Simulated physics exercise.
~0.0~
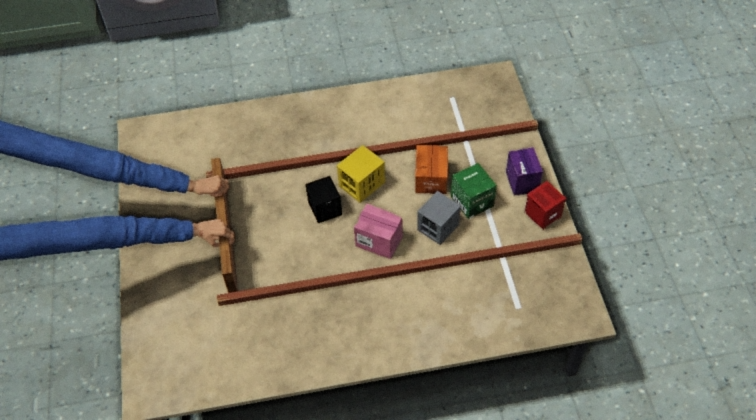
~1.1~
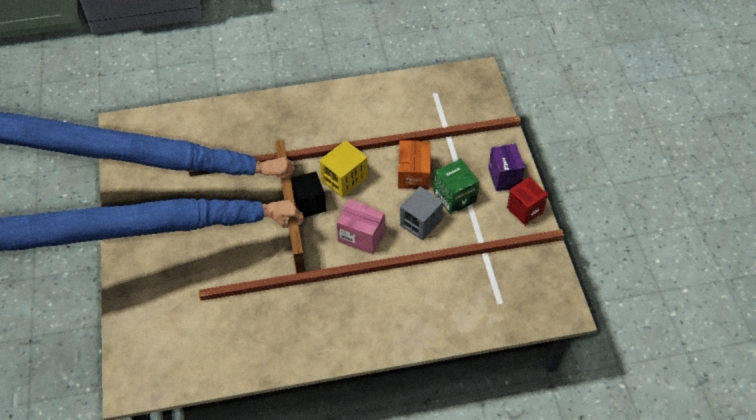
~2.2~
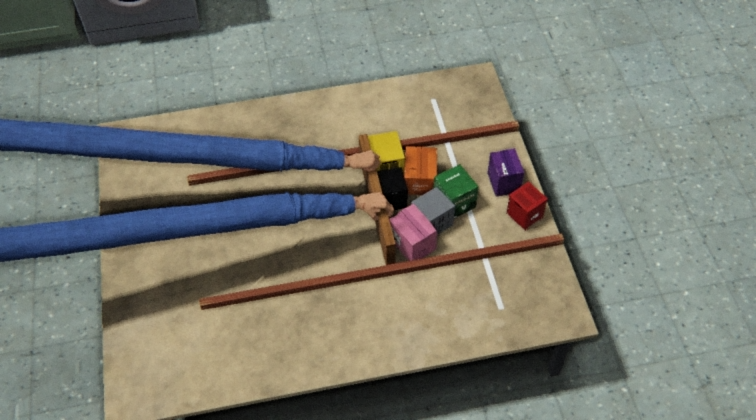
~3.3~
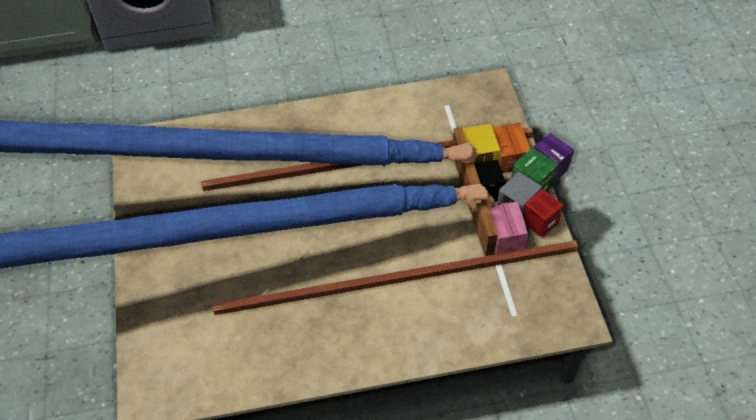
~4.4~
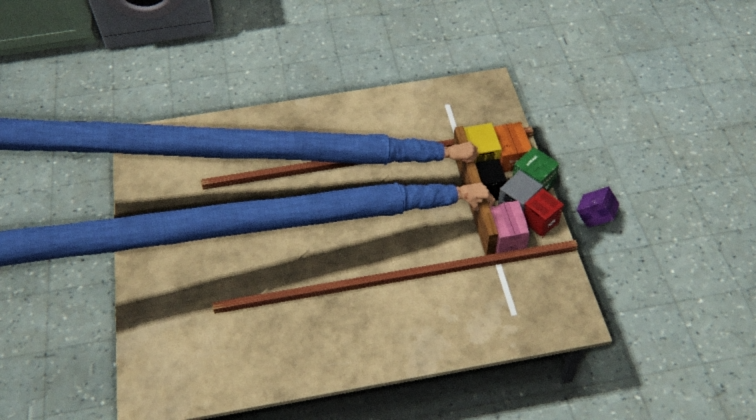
Two blue-sleeved hands grip a wooden plank at the left of a tabletop deck, between two long wooden rails, with a loose cluster of colorful boxes ahead of it. The hands slide the plank to the right, and it reaches the black box first. Pushing on, it gathers the yellow, pink, grey, orange and green boxes into a tight bunch. The bunch moves past the white tape line and crowds the red and purple boxes at the right edge. The plank stops at the tape, and the purple box drops off the deck while the others remain bunched near the edge.
